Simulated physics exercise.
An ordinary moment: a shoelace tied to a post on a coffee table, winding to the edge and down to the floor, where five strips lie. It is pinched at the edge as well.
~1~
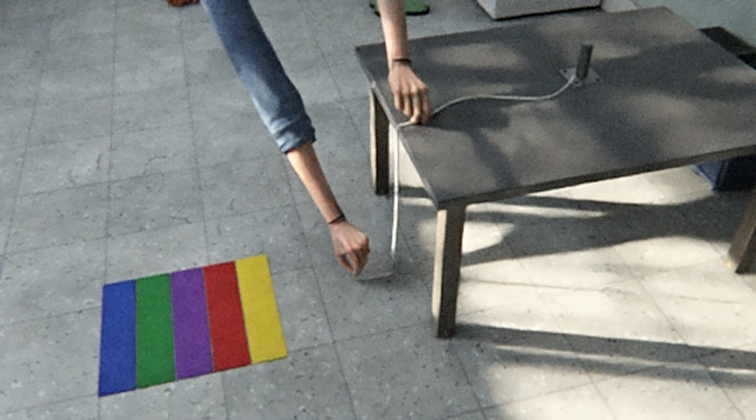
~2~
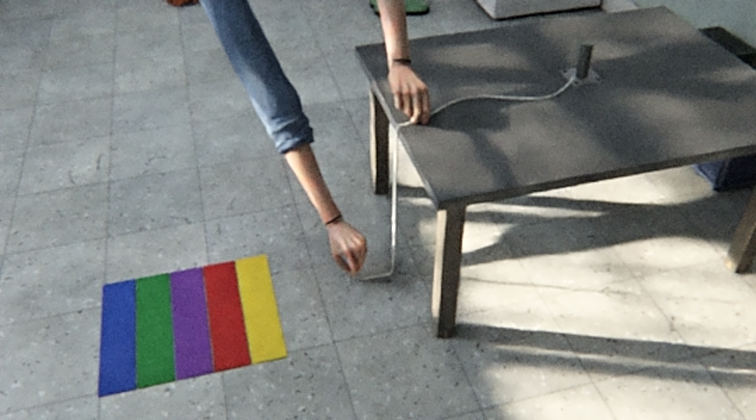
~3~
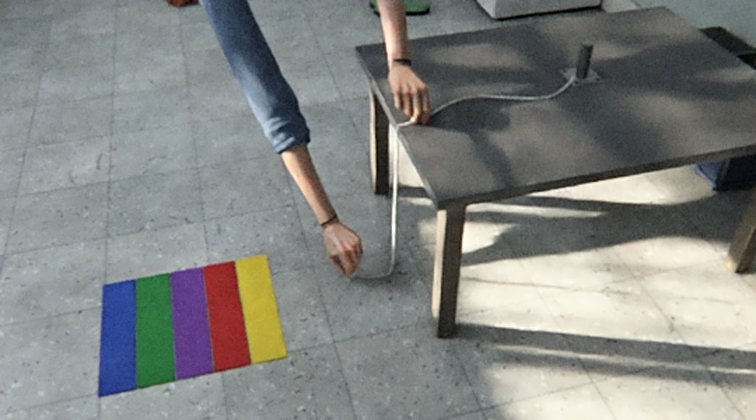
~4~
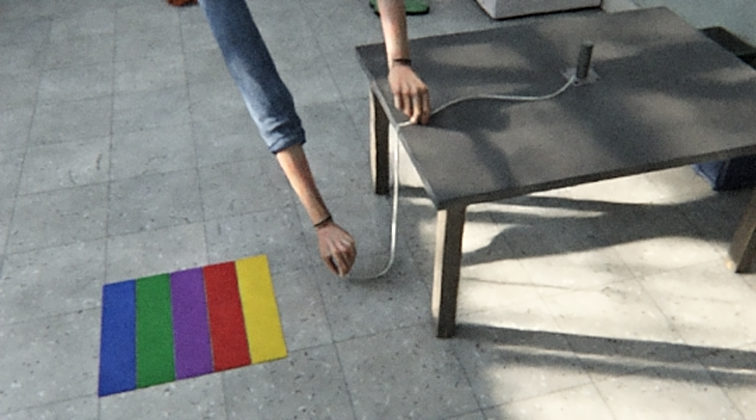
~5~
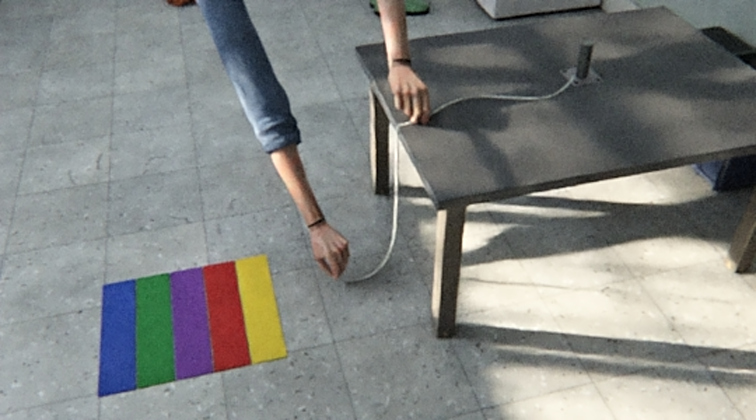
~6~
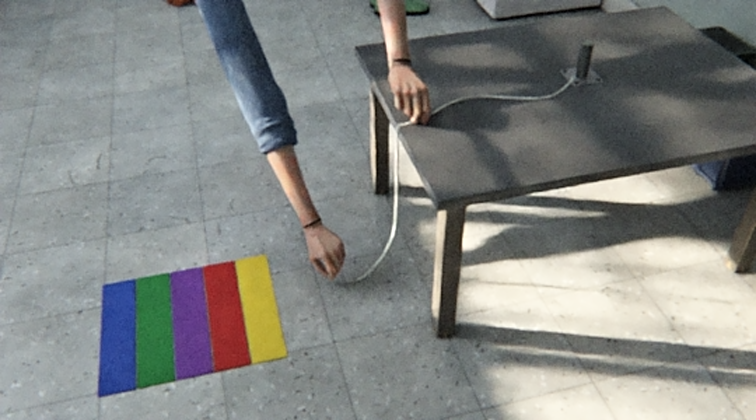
At first, a hand pinches a pale shoelace at the edge of a dark table, where it winds from a post, while another hand holds its lower end near the floor. The lower hand then moves slightly left, toward the five coloured strips, and the hanging lace bends into a looser curve.
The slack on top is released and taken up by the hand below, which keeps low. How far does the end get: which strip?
The end stops over the red strip.
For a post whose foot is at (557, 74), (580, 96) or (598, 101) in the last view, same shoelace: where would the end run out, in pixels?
About (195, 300), (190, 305) and (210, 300).
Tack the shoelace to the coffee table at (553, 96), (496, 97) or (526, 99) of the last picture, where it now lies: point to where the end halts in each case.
Near (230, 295), (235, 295) and (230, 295).
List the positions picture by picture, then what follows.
The first frame shows end (354, 272); yellow (266, 340); red (230, 347); purple (193, 355); green (156, 363); blue (117, 371).
The second frame shows end (351, 272); shoelace through (560, 92) (494, 97) (434, 112) (396, 156) (395, 212) (393, 264).
The third frame shows end (346, 273).
The fourth frame shows end (340, 274); shoelace through (560, 92) (494, 97) (434, 112) (397, 156) (395, 212) (390, 265).
The fifth frame shows end (334, 276).
The sixth frame shows end (329, 277); shoelace through (560, 92) (494, 97) (434, 112) (397, 156) (396, 212) (376, 265).
Soon after, end near (285, 285); short of the strips.
Then, end near (243, 293); over yellow.
At full stretch, end near (219, 298); over red. It gets as far as the red strip.
